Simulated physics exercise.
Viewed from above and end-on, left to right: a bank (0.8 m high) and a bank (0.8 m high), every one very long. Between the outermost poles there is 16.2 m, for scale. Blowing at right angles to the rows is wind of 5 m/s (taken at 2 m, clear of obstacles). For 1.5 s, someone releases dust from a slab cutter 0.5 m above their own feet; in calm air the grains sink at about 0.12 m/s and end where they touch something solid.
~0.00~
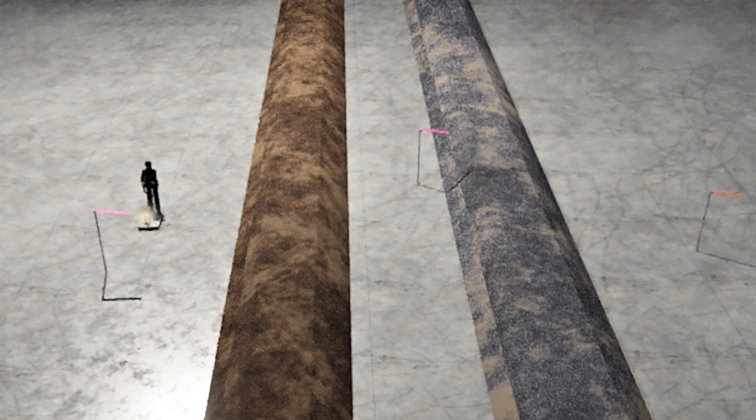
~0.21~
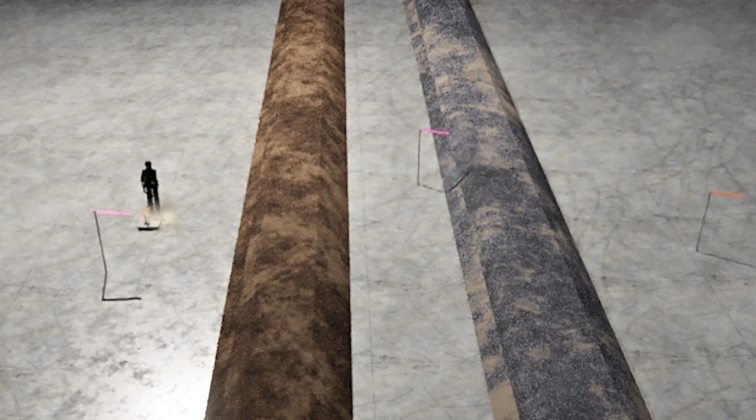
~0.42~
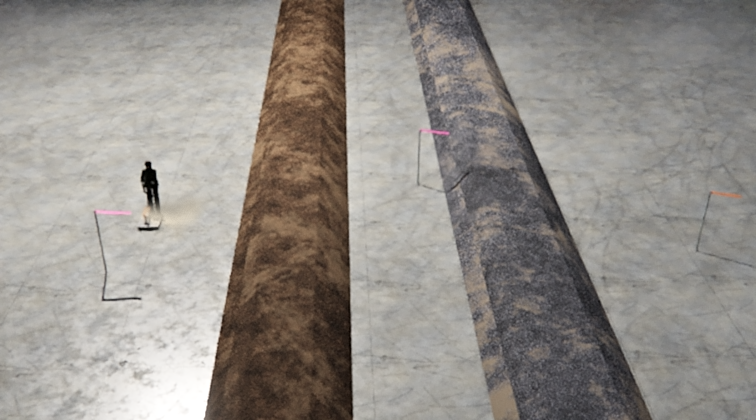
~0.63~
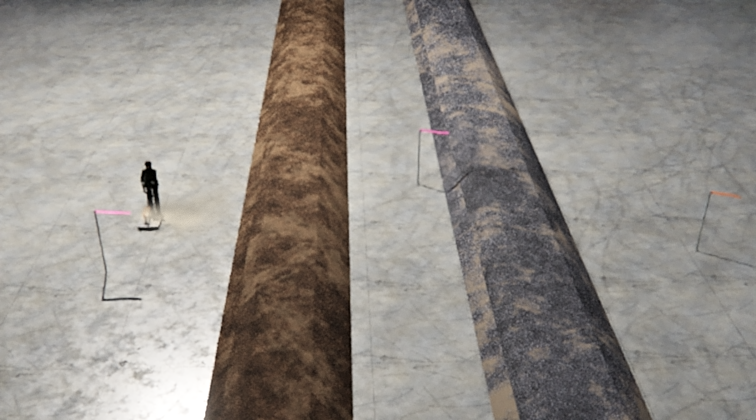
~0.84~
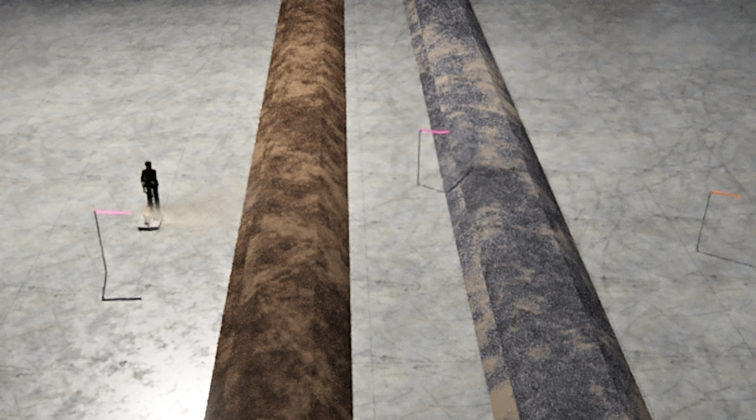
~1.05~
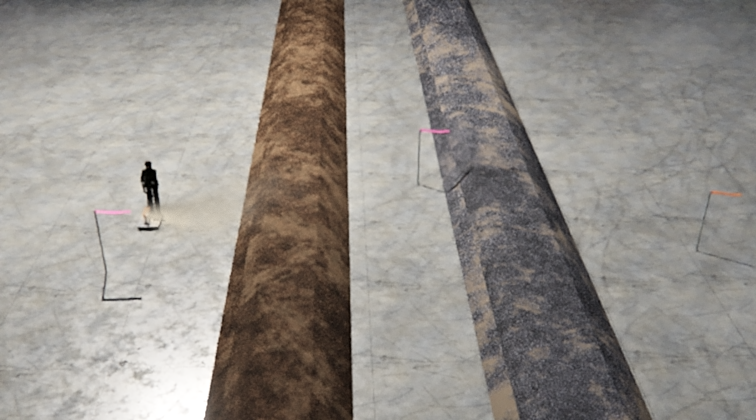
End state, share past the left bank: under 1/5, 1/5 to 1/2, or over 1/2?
Beyond five tenths crosses.
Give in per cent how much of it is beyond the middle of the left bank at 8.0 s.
Some 70 per cent.
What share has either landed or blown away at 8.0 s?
Roughly 55 per cent at that point.
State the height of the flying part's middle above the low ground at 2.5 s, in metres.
Middle height: Approx. 1.2 m.
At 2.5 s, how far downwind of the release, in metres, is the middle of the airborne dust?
My estimate would be some 5.5 metres.
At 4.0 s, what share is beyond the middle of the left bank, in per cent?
Close to 70 %.
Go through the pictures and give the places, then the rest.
The first picture shows the left ribbon ends at (131, 213), leaning 85 degrees to the right, the dust in the air spans x = 140 to 150 around y = 215 and it comes from (148, 218).
The second picture shows the right ribbon ends at (742, 196), leaning 80 degrees to the right and the dust in the air spans x = 145 to 175 around y = 215.
The third picture shows the inner ribbon ends at (449, 133), leaning 85 degrees to the right, the dust in the air spans x = 145 to 195 around y = 215 and the top of the left bank crosses (293, 203).
The fourth picture shows the left ribbon ends at (130, 213), leaning 85 degrees to the right and the dust in the air spans x = 145 to 220 around y = 215.
The fifth picture shows the right ribbon ends at (742, 197), leaning 80 degrees to the right and the dust in the air spans x = 150 to 240 around y = 215.
The sixth picture shows the inner ribbon ends at (449, 131), leaning 85 degrees to the right, the dust in the air spans x = 150 to 270 around y = 210 and the top of the left bank crosses (293, 203).
After 2.5 s, 21 % is no longer flying here, and 53 % is beyond the left bank; the middle of what still flies is 1.1 m above the low ground, near (334, 192).
After 4.0 s, 33 % is no longer flying here, and 72 % is beyond the left bank; the middle of what still flies is 1.4 m above the low ground, near (555, 181).
After 8.0 s, 54 % is no longer flying here, and 72 % is beyond the left bank.
After 20.0 s, 100 % is no longer flying here, and 72 % is beyond the left bank.
After 45.0 s, 100 % is no longer flying here, and 72 % is beyond the left bank.
